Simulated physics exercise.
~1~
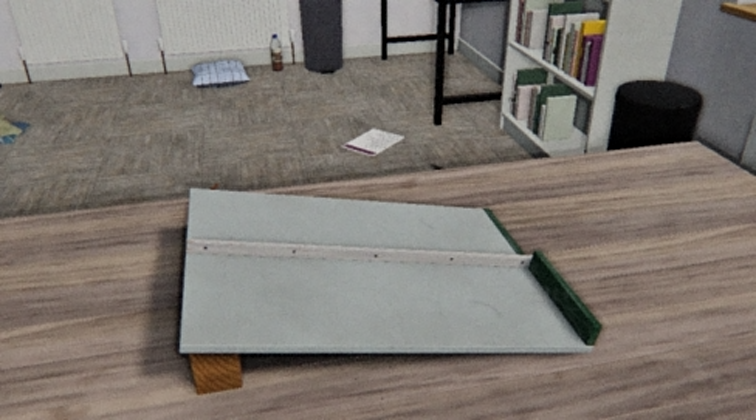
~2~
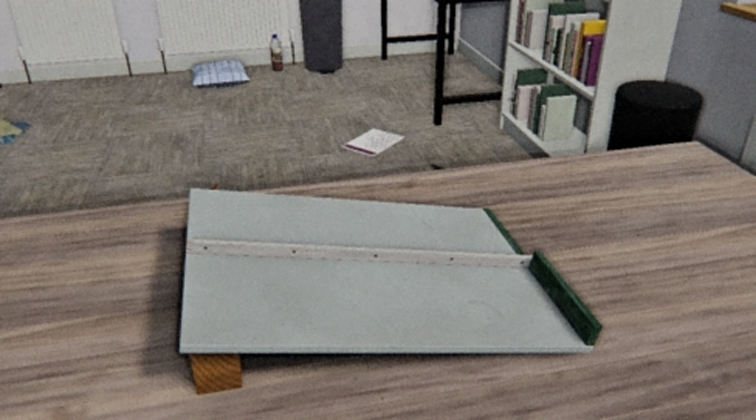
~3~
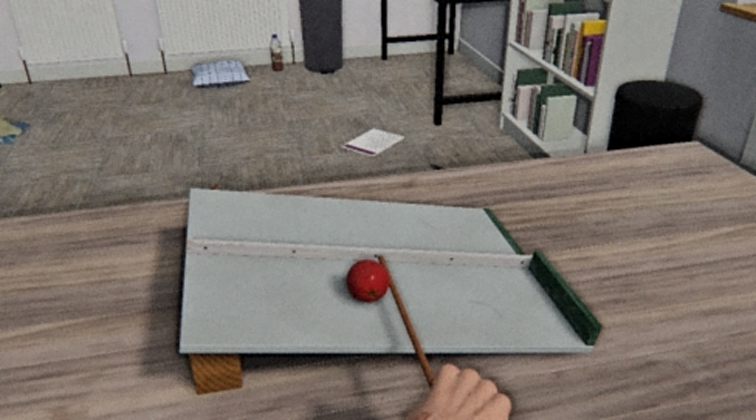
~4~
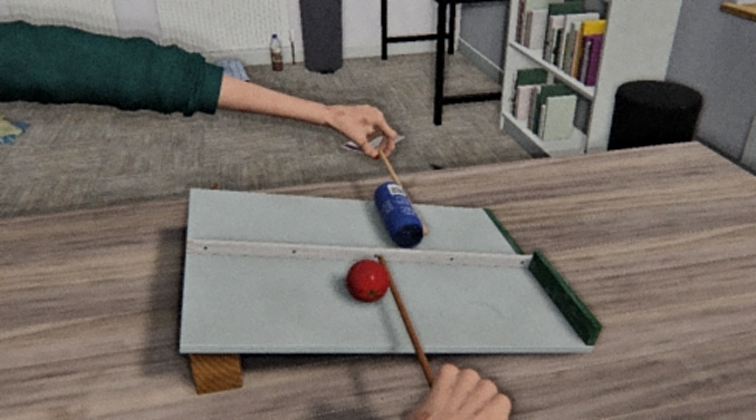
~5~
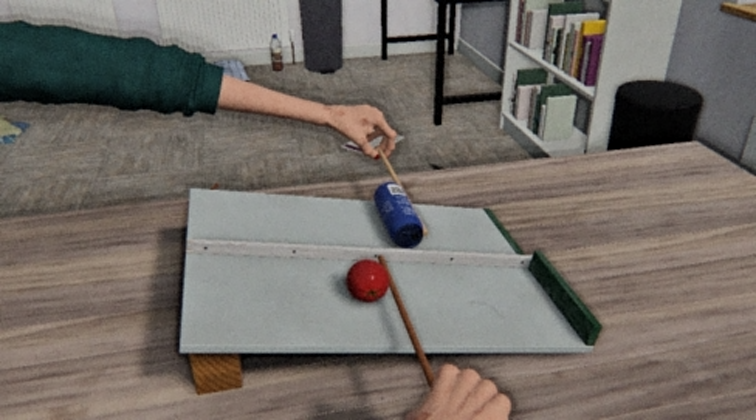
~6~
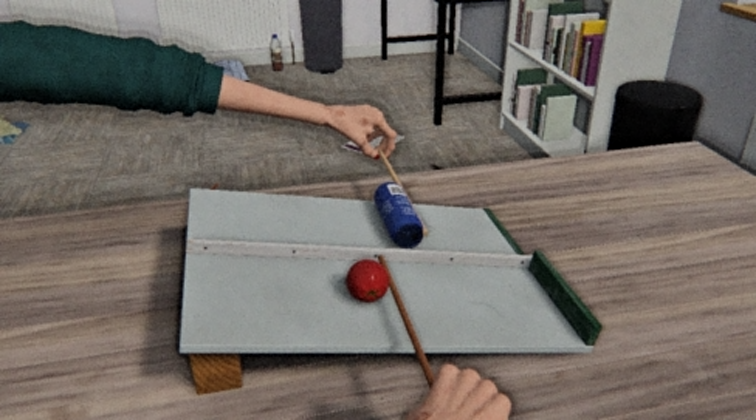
The video shows an empty sloping board on a table, then a hand using a stick to hold back a round red object. A green-sleeved arm holds a blue can with another stick across the divider, and everything stays still.
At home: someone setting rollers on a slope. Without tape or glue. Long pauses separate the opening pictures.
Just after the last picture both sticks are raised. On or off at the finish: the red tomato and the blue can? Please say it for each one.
As it turns out, the red tomato is kept back and the blue can drops off the end.
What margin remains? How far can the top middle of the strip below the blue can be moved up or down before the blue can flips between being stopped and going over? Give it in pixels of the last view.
8 pixels up, roughly.
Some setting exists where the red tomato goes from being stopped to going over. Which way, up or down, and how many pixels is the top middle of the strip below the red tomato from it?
Roughly 12 pixels downward.
Then, 0.66 s on from there, red tomato rolling on the board near (543, 288); blue can off the board near (528, 224).
In the end, the red tomato is held by the strip, near (543, 288); the blue can goes over the end.
